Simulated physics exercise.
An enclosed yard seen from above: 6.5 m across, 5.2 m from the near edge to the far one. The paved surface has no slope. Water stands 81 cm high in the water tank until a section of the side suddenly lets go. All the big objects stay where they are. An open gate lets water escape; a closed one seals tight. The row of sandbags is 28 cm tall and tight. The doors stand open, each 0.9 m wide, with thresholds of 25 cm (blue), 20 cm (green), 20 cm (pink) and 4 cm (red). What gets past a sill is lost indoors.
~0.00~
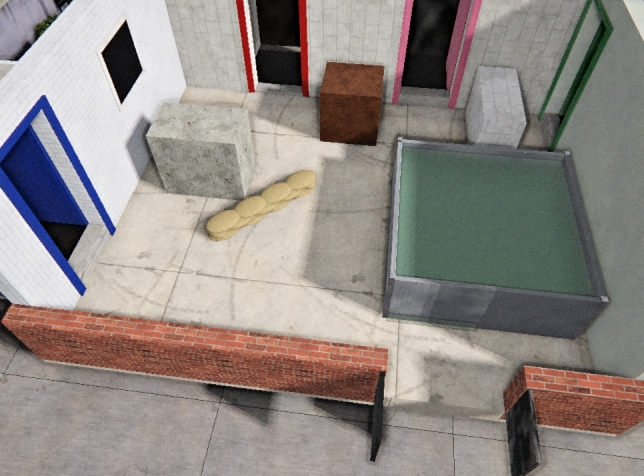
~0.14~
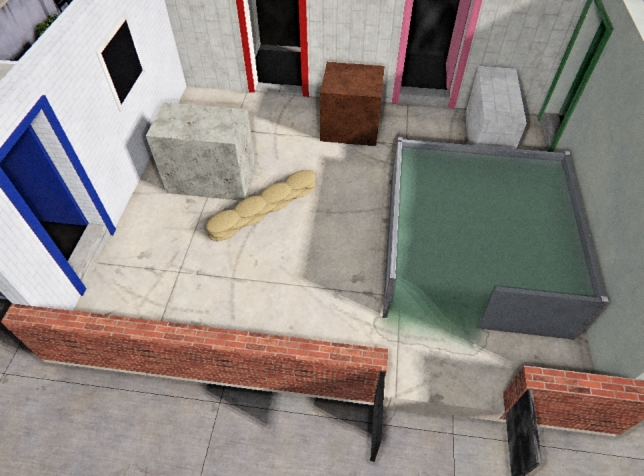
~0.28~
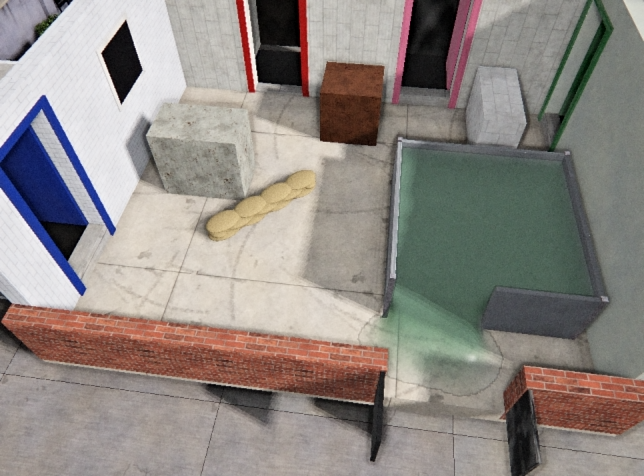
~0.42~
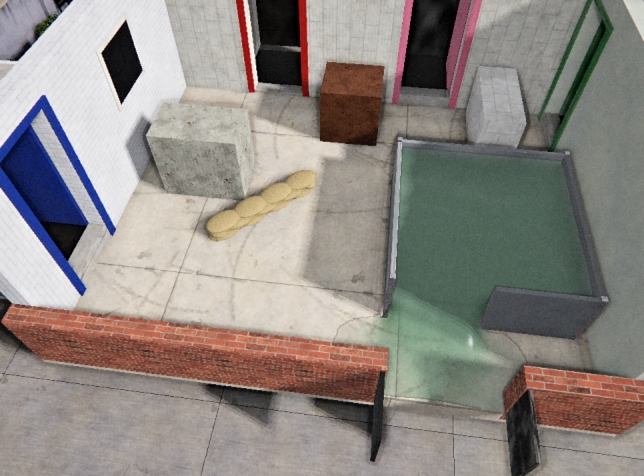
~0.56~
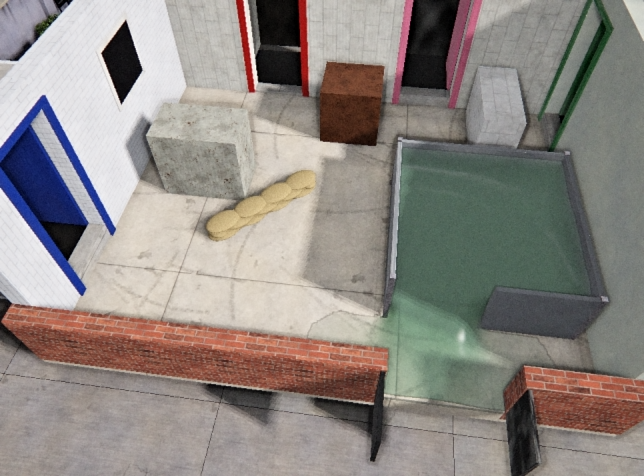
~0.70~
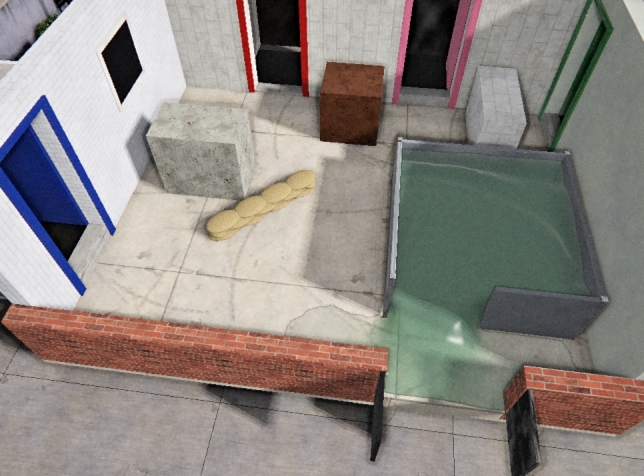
Green-tinted water pouring through a gap in the front of a grey tank and spreading across the paving of a walled yard.
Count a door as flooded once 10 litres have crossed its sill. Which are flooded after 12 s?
Within that time: At the blue door it keeps below the limit; at the green door it does not reach the limit; at the pink door it keeps below the limit; at the red door it keeps below the limit.
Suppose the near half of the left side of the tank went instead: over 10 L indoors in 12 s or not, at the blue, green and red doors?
Then: Blue over, green below, red above.
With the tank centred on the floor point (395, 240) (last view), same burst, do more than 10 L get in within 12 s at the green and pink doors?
Then: Green not over, pink under.
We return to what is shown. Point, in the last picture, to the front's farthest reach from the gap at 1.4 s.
At about (117, 342).
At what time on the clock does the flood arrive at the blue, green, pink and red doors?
Blue 2.0 s, green 3.6 s, pink 7.5 s, red 5.0 s.
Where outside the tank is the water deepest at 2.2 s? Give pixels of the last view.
Near (380, 375).
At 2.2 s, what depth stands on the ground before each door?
In cm: Blue 15, green 0, pink 0, red 0.
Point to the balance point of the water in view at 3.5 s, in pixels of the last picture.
Around (415, 263).
After 1.4 s water covers 15 % of the floor and is deepest (50 cm) near (380, 375); blue door not reached, green door not reached, pink door not reached, red door not reached.
After 2.2 s water covers 30 % of the floor and is deepest (41 cm) near (380, 375); blue door 15 cm at the sill, 0 L in, green door not reached, pink door not reached, red door not reached.
After 3.5 s water covers 40 % of the floor and is deepest (29 cm) near (380, 375); blue door 14 cm at the sill, 0 L in, green door not reached, pink door not reached, red door not reached.
After 7.0 s water covers 60 % of the floor and is deepest (16 cm) near (380, 375); blue door 8 cm at the sill, 0 L in, green door 1 cm at the sill, 0 L in, pink door not reached, red door 4 cm at the sill, 0 L in.
After 12.0 s water covers 90 % of the floor and is deepest (9 cm) near (380, 375); blue door 5 cm at the sill, 0 L in, green door 2 cm at the sill, 0 L in, pink door 2 cm at the sill, 0 L in, red door 3 cm at the sill, 1 L in.
